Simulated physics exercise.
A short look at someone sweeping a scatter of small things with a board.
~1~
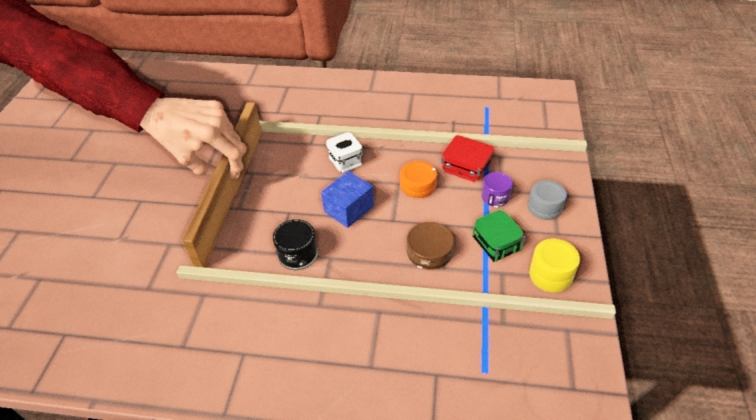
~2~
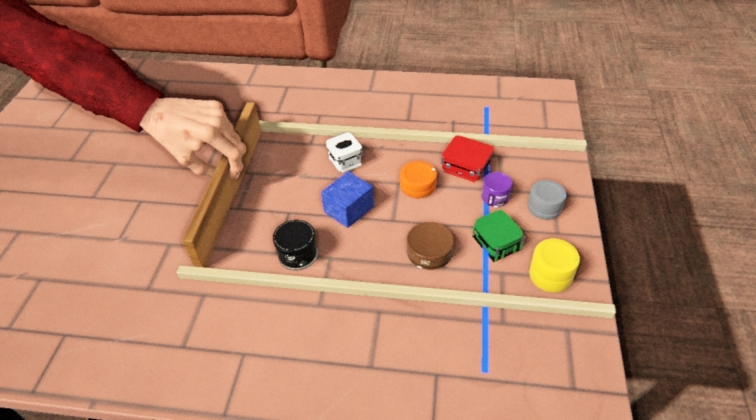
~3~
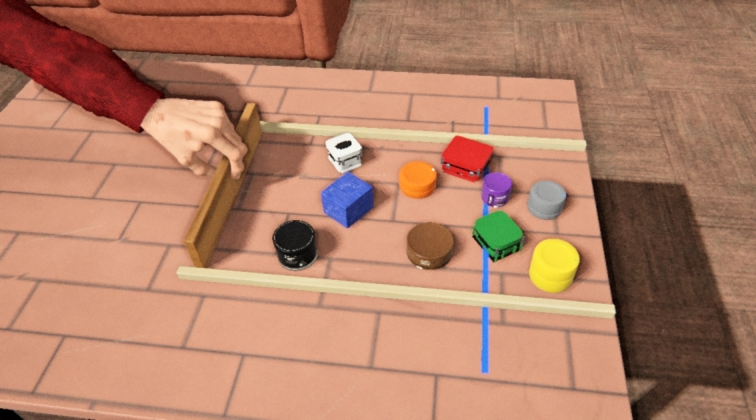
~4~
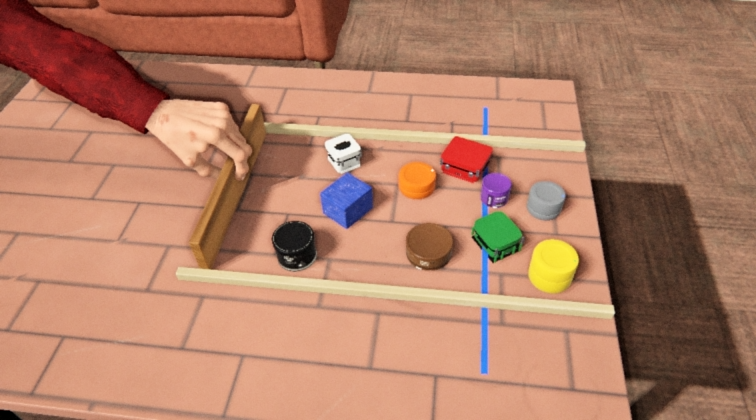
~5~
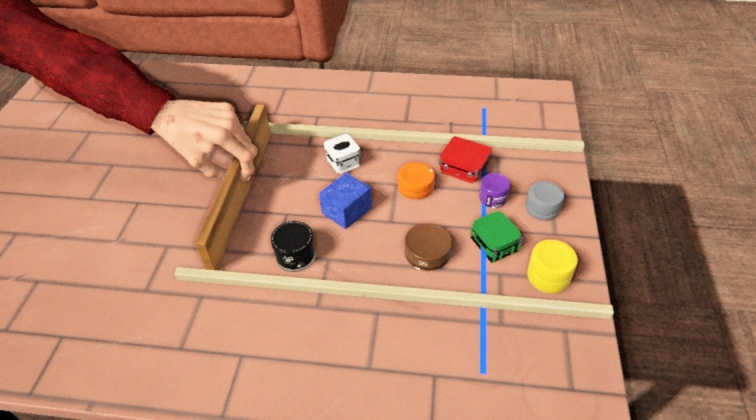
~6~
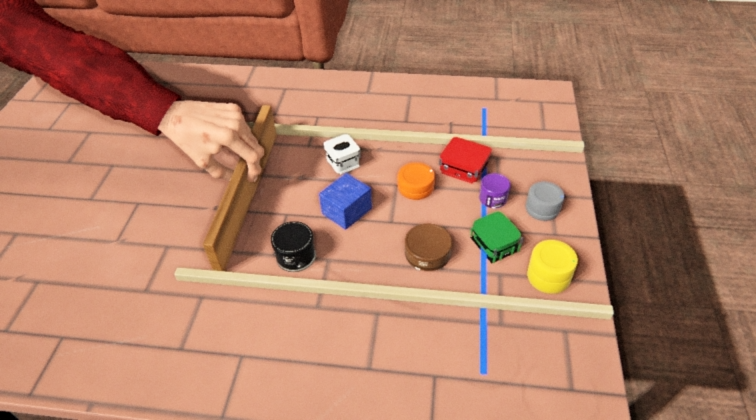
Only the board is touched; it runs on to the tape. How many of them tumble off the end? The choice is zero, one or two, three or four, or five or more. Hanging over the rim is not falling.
Outcome: The number that fall off is zero.
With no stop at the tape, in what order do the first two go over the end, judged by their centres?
They are the grey lid, then the purple tub.
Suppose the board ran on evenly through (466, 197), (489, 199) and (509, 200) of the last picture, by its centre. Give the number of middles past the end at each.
The counts: 0, 0 and 1.
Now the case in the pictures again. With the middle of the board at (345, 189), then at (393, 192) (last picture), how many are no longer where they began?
The counts are 3 and 5.
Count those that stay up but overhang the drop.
1 of them.
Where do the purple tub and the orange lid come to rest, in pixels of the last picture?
Near (561, 201) and (531, 188).
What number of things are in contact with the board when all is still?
In contact: 3.
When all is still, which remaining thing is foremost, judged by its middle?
That is the grey lid.
Soon after, none off yet; grey lid at rest near (545, 201); yellow lid at rest near (552, 267); green case at rest near (496, 237).
Then, none off yet; grey lid at rest near (545, 201); yellow lid at rest near (552, 267); green case moving near (499, 236).
At rest, the number that fall off is zero.
